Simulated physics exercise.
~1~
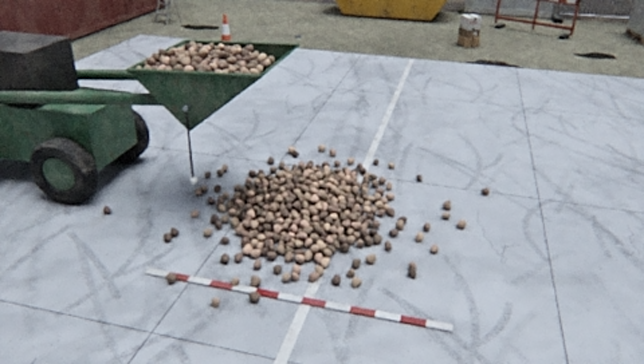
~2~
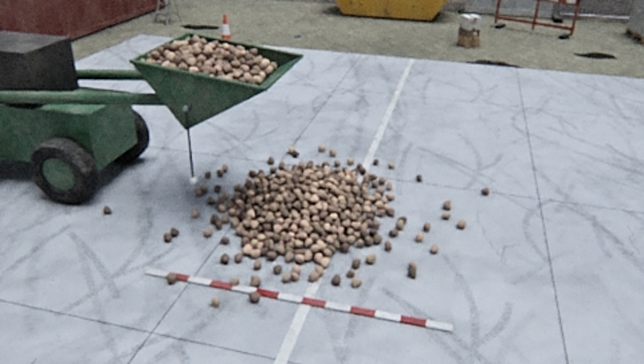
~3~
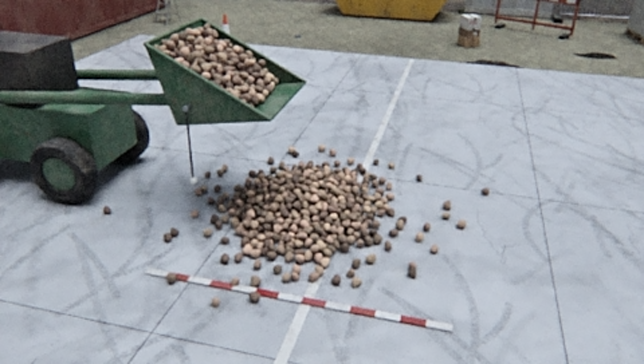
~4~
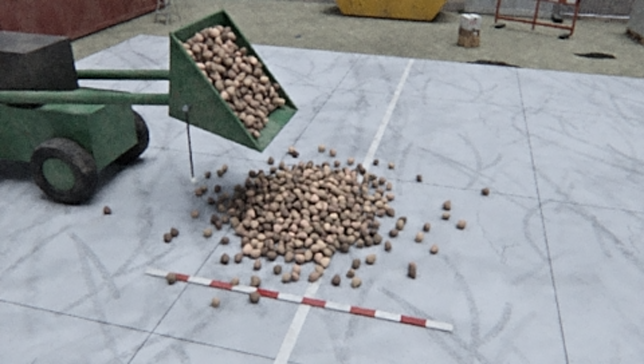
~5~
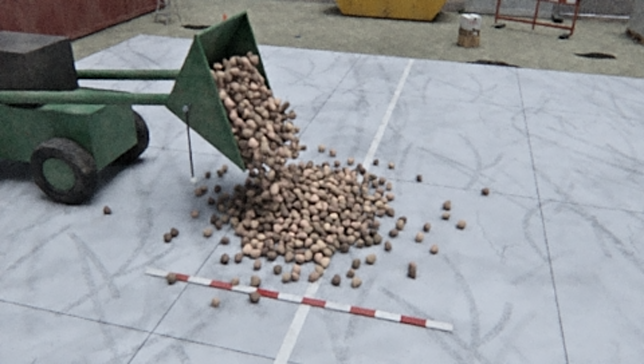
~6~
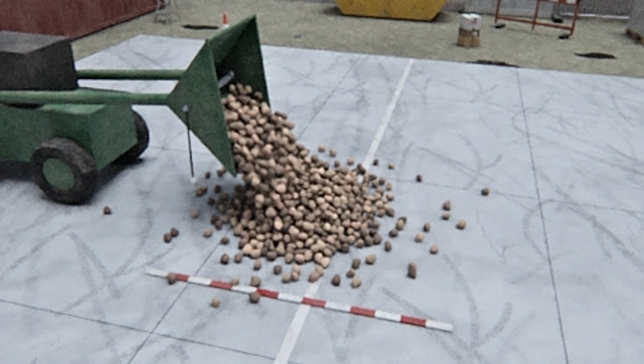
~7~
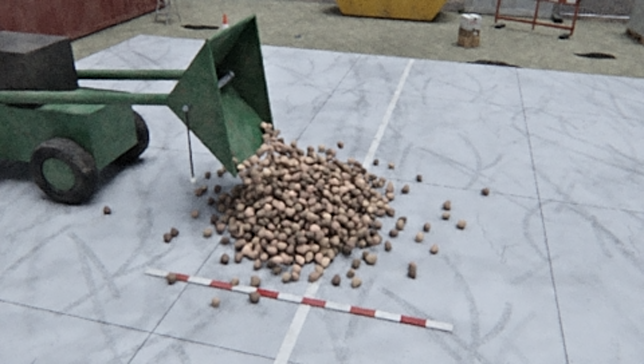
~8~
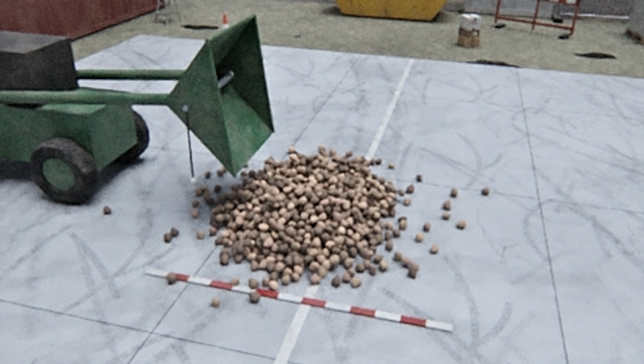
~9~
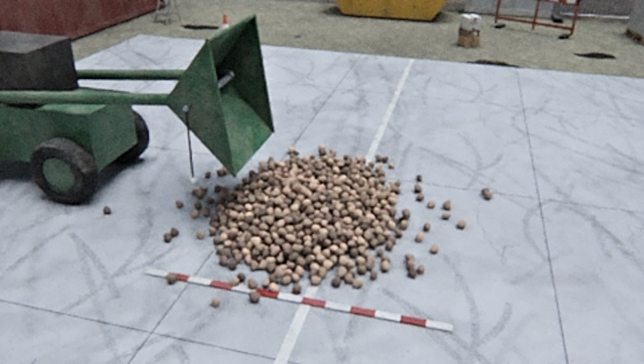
A green loader tipped its bucket steeply forward and poured a full load of brown, potato-like stones onto the loose pile already on the pale ground, then held still, empty, as the heap grew taller and spread a little farther to the right.
